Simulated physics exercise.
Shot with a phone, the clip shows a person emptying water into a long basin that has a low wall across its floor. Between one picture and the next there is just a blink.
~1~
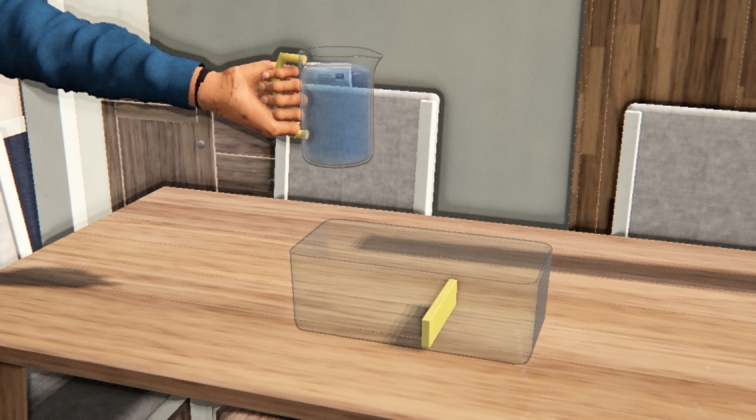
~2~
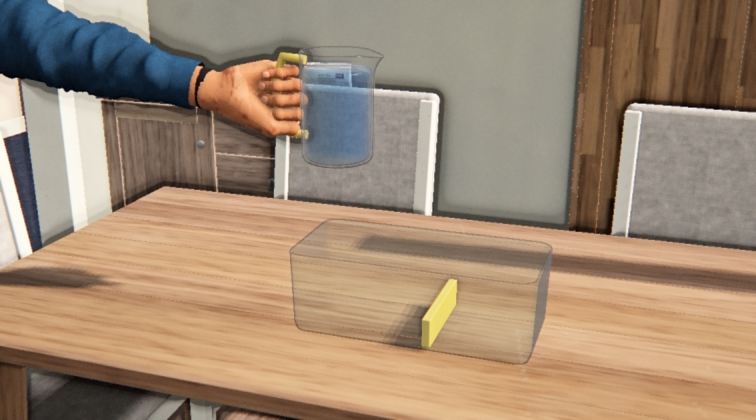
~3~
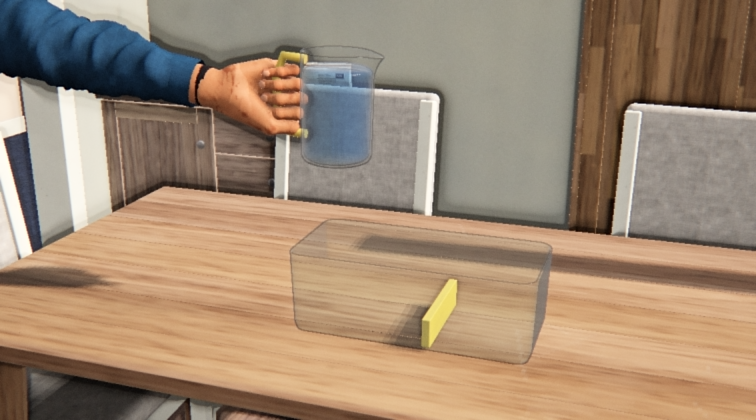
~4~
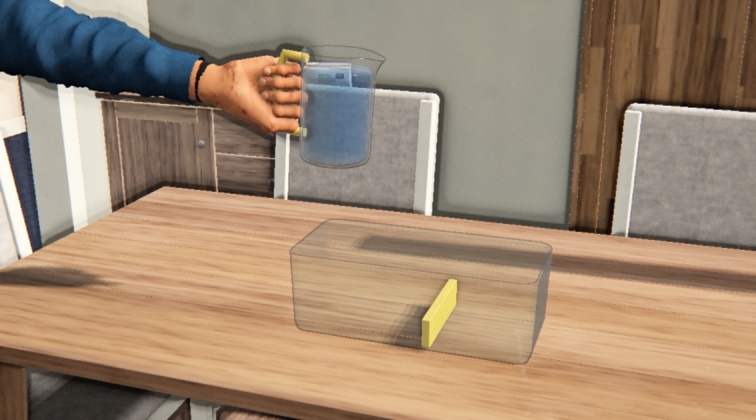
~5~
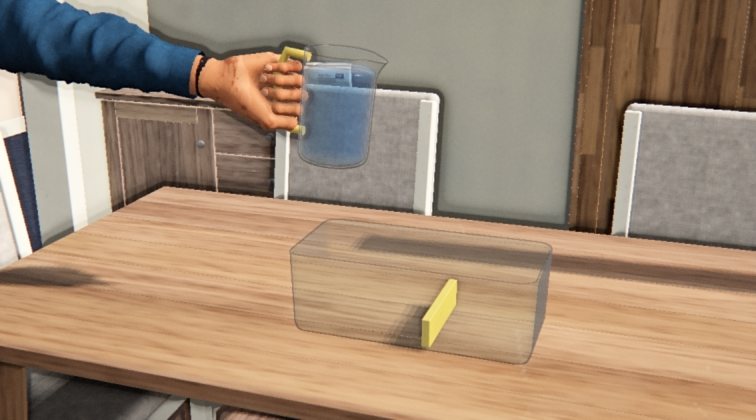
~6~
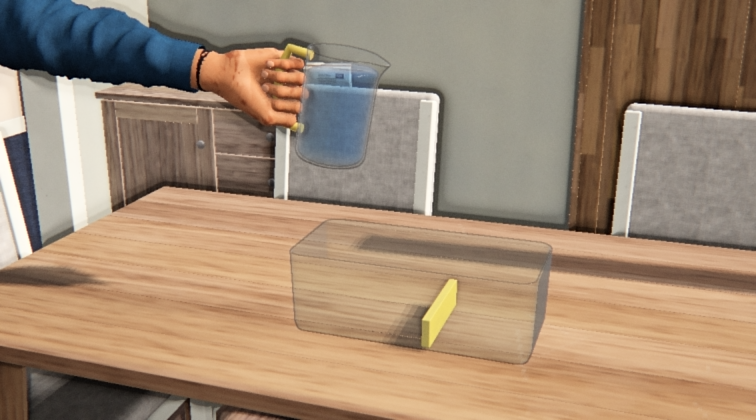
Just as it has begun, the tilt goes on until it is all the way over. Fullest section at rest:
You'll see the biggest pool sitting over to the right once it stops.
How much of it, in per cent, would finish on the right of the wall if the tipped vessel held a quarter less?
80 per cent or so.
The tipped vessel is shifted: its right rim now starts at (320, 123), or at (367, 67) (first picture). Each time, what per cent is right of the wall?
5 and 50 per cent.
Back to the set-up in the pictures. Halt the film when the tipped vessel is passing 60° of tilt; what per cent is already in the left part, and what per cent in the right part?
Near 0 in a hundred left, near 0 in a hundred right.
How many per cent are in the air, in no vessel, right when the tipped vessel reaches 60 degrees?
Share out of both vessels: Approx. 10 %.
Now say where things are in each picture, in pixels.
In the first picture, it leans 0°; its right rim is at (382, 55); the water meets the walls at (306, 66) and (373, 70); the long basin's rim runs from (309, 236) to (545, 265); the wall's top is at (440, 300).
In the second picture, it leans 0°; its right rim is at (383, 56); the water meets the walls at (307, 65) and (373, 70).
In the third picture, it leans 2°; its right rim is at (384, 57); the water meets the walls at (307, 66) and (373, 71).
In the fourth picture, it leans 4°; its right rim is at (385, 59); the water meets the walls at (308, 66) and (375, 72).
In the fifth picture, it leans 6°; its right rim is at (388, 61); the water meets the walls at (310, 66) and (376, 71).
In the sixth picture, it leans 10°; its right rim is at (390, 65); the water meets the walls at (311, 67) and (380, 72).
A moment on, the tilt is 60° and 90 per cent is still to pour, 0 is left of the wall and 1 right of it.
Next, the tilt is 94° and 47 per cent is still to pour, 1 is left of the wall and 29 right of it.
Then the tilt is 103° and 8 per cent is still to pour, 6 is left of the wall and 77 right of it.
Later the tilt is 103° and 0 per cent is still to pour, 13 is left of the wall and 84 right of it.
At rest 14 per cent lies left of the wall, 84 right of it and 1 outside.
